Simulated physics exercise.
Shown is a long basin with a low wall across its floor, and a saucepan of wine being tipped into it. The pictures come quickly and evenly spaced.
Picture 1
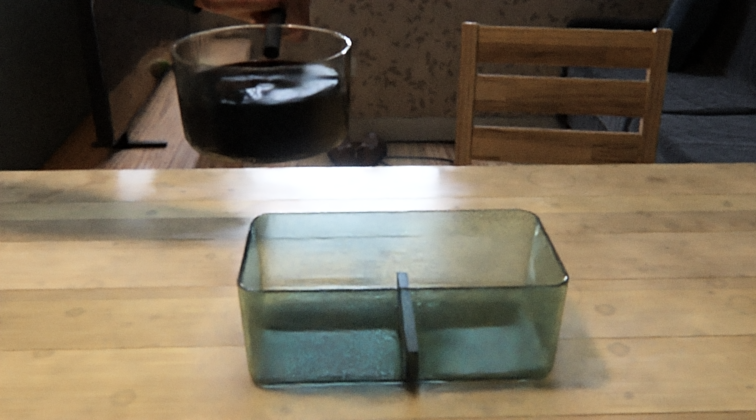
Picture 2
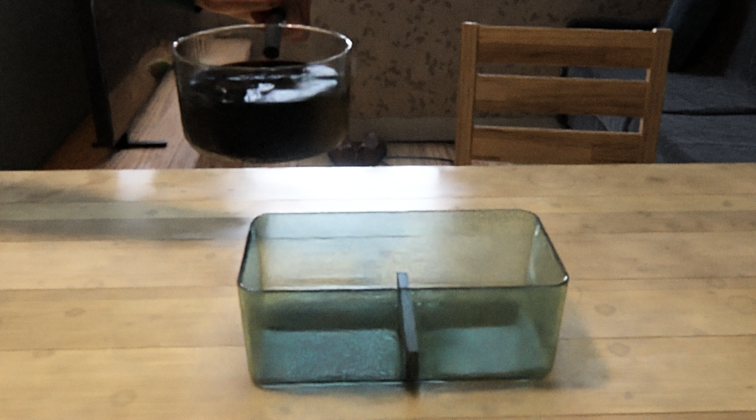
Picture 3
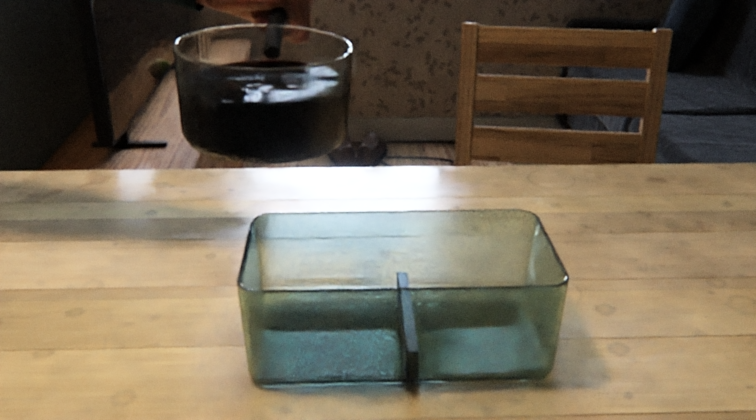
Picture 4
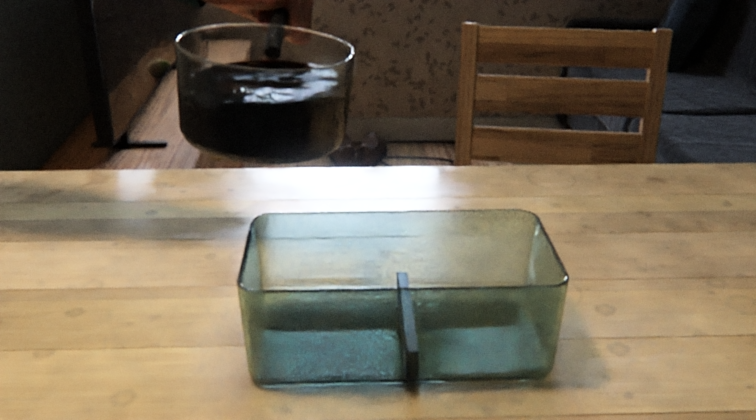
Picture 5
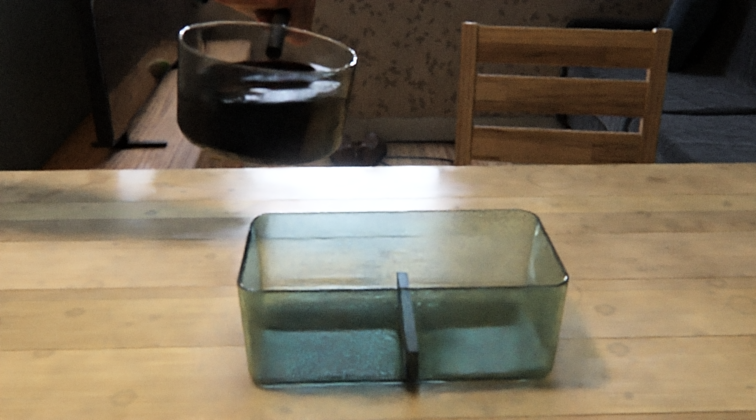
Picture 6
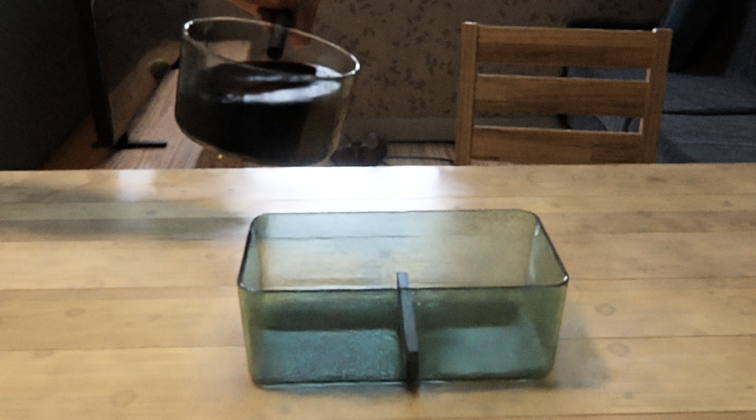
A saucepan of dark wine, held up behind a wooden table, starts out level and tilts slightly down to the right, while a long, greenish glass basin with a low dark wall across it stays still.
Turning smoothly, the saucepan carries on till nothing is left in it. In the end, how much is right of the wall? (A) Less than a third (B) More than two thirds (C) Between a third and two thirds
Between a third and two thirds.
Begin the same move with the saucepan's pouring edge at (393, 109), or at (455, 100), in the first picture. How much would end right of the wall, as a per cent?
Try one: 75 %; try two: 80 %.
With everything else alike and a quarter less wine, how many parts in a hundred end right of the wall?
The share comes to roughly 40 per cent.
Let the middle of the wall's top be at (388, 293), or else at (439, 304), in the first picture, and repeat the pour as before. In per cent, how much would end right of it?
The first one comes to 70 percent, while the second comes to 15 percent.
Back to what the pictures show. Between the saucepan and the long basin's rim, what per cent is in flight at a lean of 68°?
About 30 per cent.
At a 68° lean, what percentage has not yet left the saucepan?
70 %.
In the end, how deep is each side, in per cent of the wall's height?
Roughly 50 left of the wall, roughly 60 right of it.
A moment on, the saucepan is tipped part way and 69 per cent is still to pour, 1 is left of the wall and 1 right of it.
Next, the saucepan is tipped on its side and 19 per cent is still to pour, 15 is left of the wall and 50 right of it.
Then the saucepan is tipped on its side and 3 per cent is still to pour, 38 is left of the wall and 55 right of it.
Later the saucepan is tipped on its side and 0 per cent is still to pour, 44 is left of the wall and 54 right of it.
Finally, 45 per cent lies left of the wall, 54 right of it and 1 outside.
